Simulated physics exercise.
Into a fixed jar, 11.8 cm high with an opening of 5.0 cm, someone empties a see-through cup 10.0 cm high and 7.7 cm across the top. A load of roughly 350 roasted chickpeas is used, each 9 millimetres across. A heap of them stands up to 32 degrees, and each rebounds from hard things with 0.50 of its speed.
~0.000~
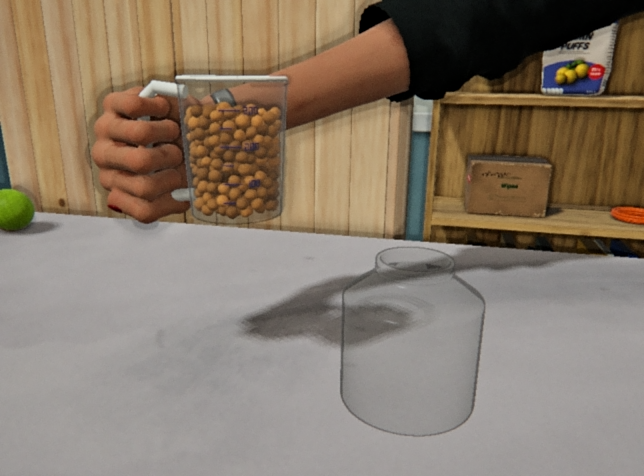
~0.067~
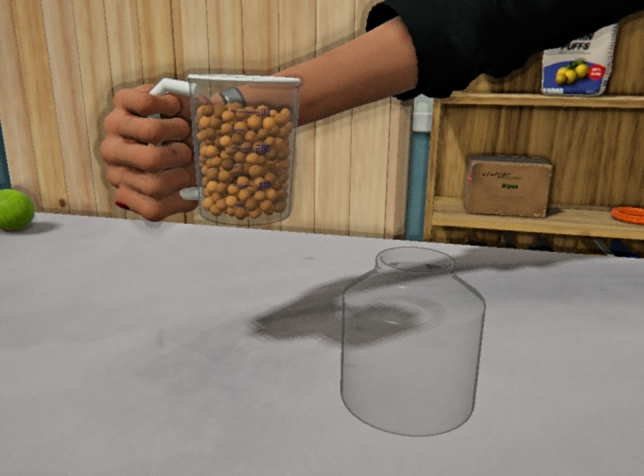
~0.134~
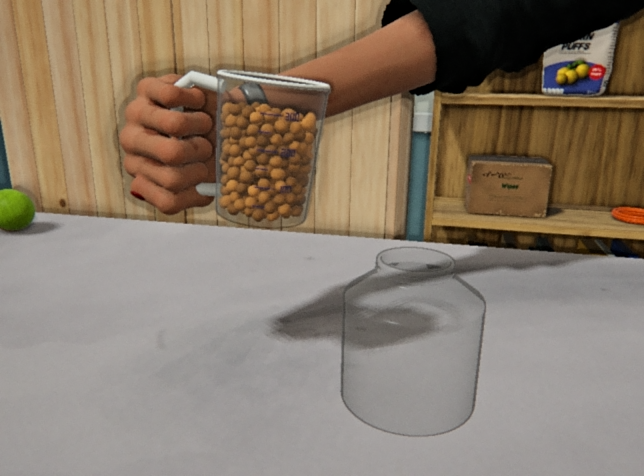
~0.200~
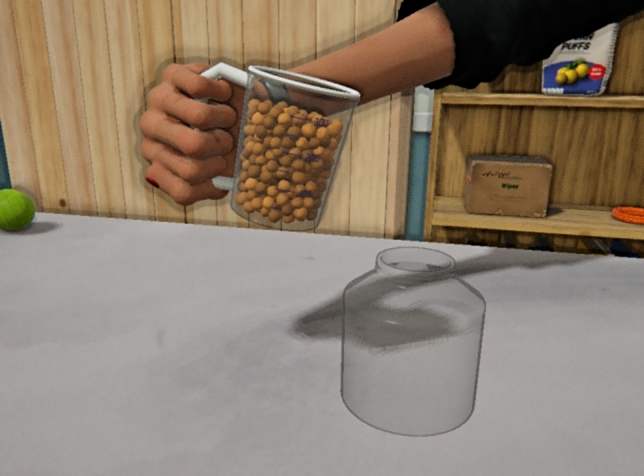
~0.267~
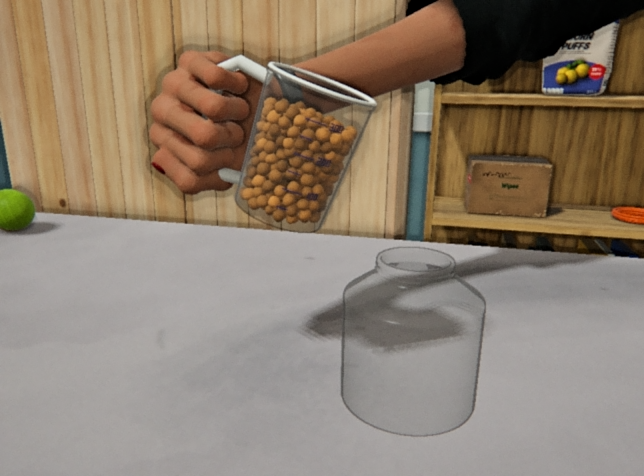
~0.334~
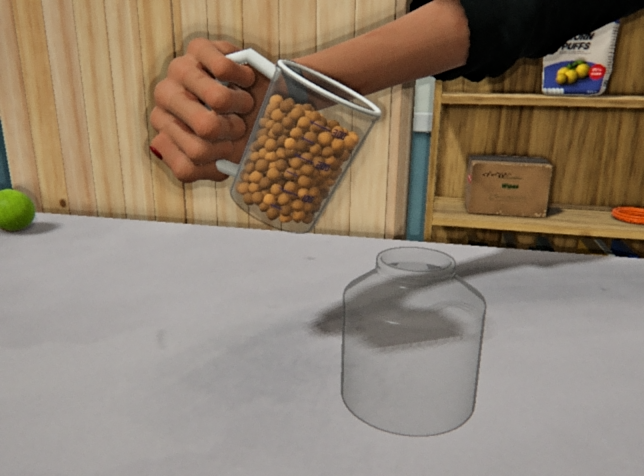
On a pale tabletop, a hand moves a clear cup of roasted chickpeas right and tilts it rightward near an empty jar.
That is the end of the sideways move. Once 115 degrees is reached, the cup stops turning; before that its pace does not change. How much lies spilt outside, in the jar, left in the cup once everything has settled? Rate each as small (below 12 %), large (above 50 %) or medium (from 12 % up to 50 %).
Spilt: Large; jar: Medium; still above: Small.
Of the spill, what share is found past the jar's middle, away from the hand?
It comes to near 10 percent.
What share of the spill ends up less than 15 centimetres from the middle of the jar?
About 70 %.
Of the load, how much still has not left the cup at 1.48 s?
About 40 percent of the load.
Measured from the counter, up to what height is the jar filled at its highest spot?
3.0 cm.
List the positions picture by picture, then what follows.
In the first frame, cup at (235, 147), tilt 0 degrees, lip at (283, 79), moved 0.0 cm; middle of the pieces at (240, 160); jar at (410, 329).
In the second frame, cup at (245, 148), tilt 2 degrees, lip at (296, 82), moved 0.8 cm; middle of the pieces at (249, 161).
In the third frame, cup at (268, 149), tilt 7 degrees, lip at (327, 88), moved 2.5 cm; middle of the pieces at (271, 162).
In the fourth frame, cup at (290, 150), tilt 13 degrees, lip at (357, 96), moved 4.3 cm; middle of the pieces at (291, 164).
In the fifth frame, cup at (300, 150), tilt 20 degrees, lip at (374, 105), moved 5.1 cm; middle of the pieces at (300, 164).
In the sixth frame, cup at (300, 151), tilt 26 degrees, lip at (378, 114), moved 5.1 cm; middle of the pieces at (299, 164); jar at (411, 329). Its pace works out near 95 degrees a second.
Then, at 0.78 s, tilt 69 degrees; the cup holds 100 %, the jar 0 %.
Then, at 1.08 s, tilt 97 degrees; the cup holds 95 %, the jar 0 %.
After 1.48 s, tilt 115 degrees; the cup holds 40 %, the jar 15 %.
By 2.6 s all is still; spilt 75 %, jar 25 %, still above 0 %.
